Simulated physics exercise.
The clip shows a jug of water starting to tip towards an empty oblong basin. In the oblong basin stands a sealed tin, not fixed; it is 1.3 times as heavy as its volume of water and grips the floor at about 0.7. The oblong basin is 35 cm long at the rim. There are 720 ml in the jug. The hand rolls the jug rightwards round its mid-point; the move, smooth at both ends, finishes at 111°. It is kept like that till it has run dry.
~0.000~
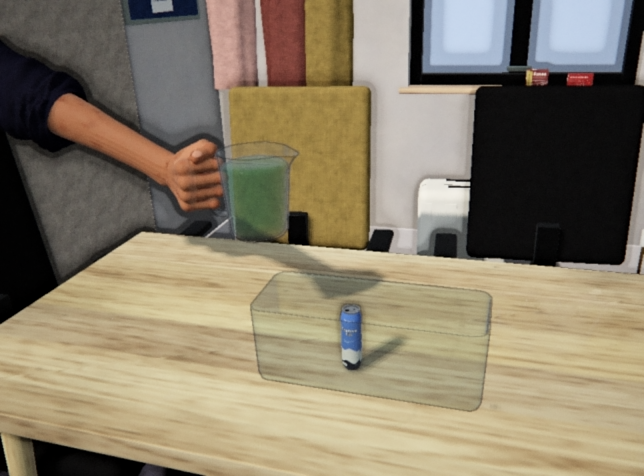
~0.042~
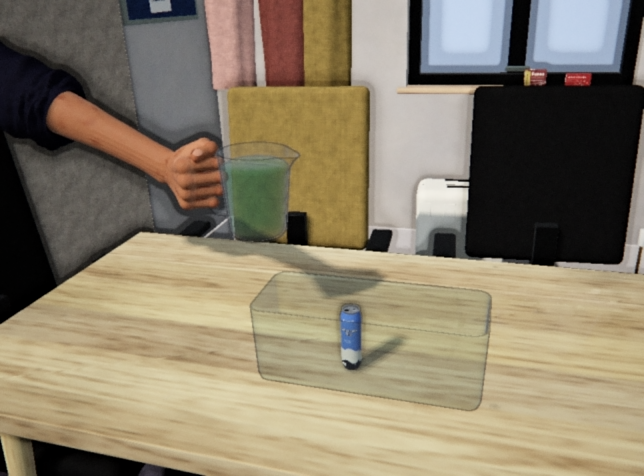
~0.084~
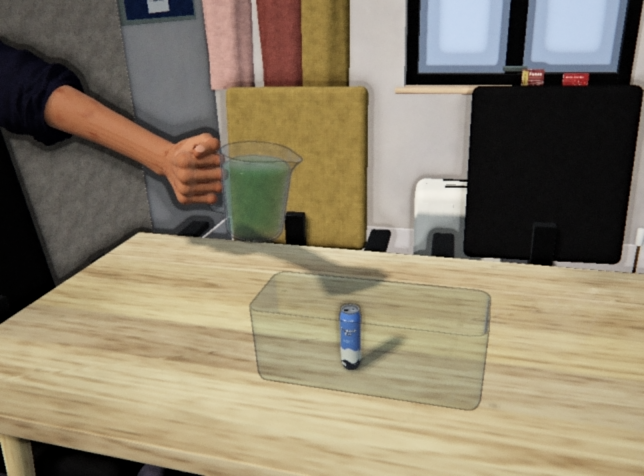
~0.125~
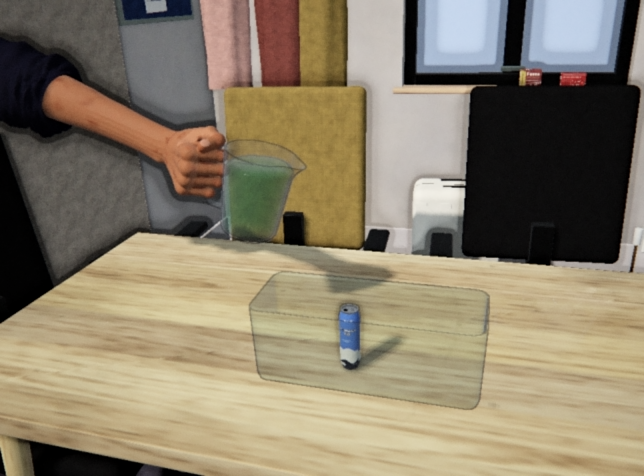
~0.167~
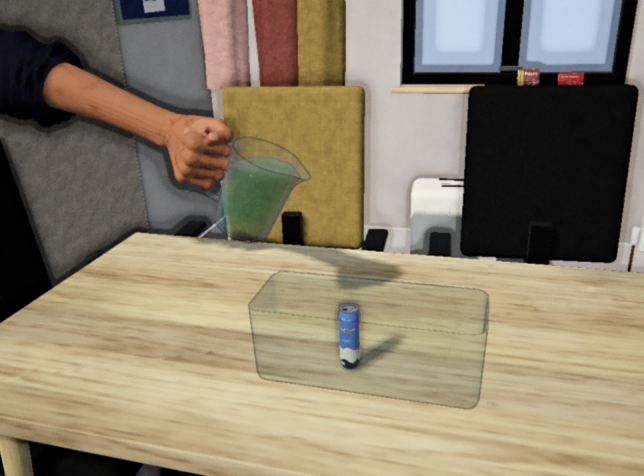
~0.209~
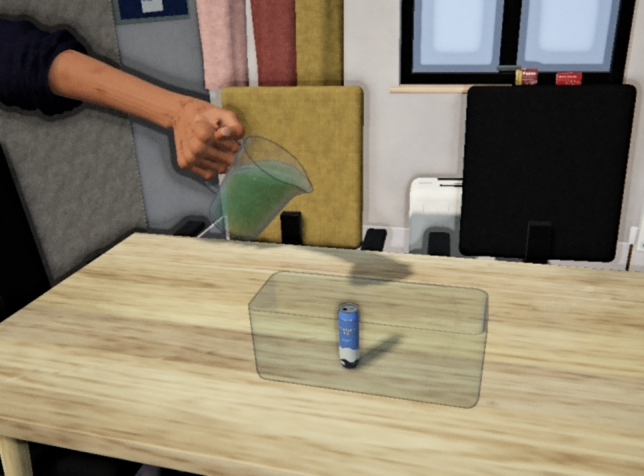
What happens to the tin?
The tin falls.
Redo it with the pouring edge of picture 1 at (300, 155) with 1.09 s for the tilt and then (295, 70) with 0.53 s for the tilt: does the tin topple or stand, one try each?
First it topples; then it stays up.
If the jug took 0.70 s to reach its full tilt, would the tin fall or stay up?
The tin goes over.
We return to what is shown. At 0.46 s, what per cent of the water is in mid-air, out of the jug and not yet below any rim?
Near 32 in a hundred.
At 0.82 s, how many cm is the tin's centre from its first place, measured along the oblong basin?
Some 7 cm.
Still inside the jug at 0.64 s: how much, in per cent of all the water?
Some 10 per cent.
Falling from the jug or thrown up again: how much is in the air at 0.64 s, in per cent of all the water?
Near 16 in a hundred.
Then, 0.46 s in, the tilt is 106° and 49 per cent is still to pour; the tin stands where it began.
Then, 0.64 s in, the tilt is 111° and 9 per cent is still to pour; the tin stands 2 cm from where it began.
Then, 0.82 s in, the tilt is 111° and 0 per cent is still to pour; the tin leans 29°.
Then, 1.03 s in, the tilt is 111° and 0 per cent is still to pour; the tin lies on its side.
Finally, the tin lies on its side.
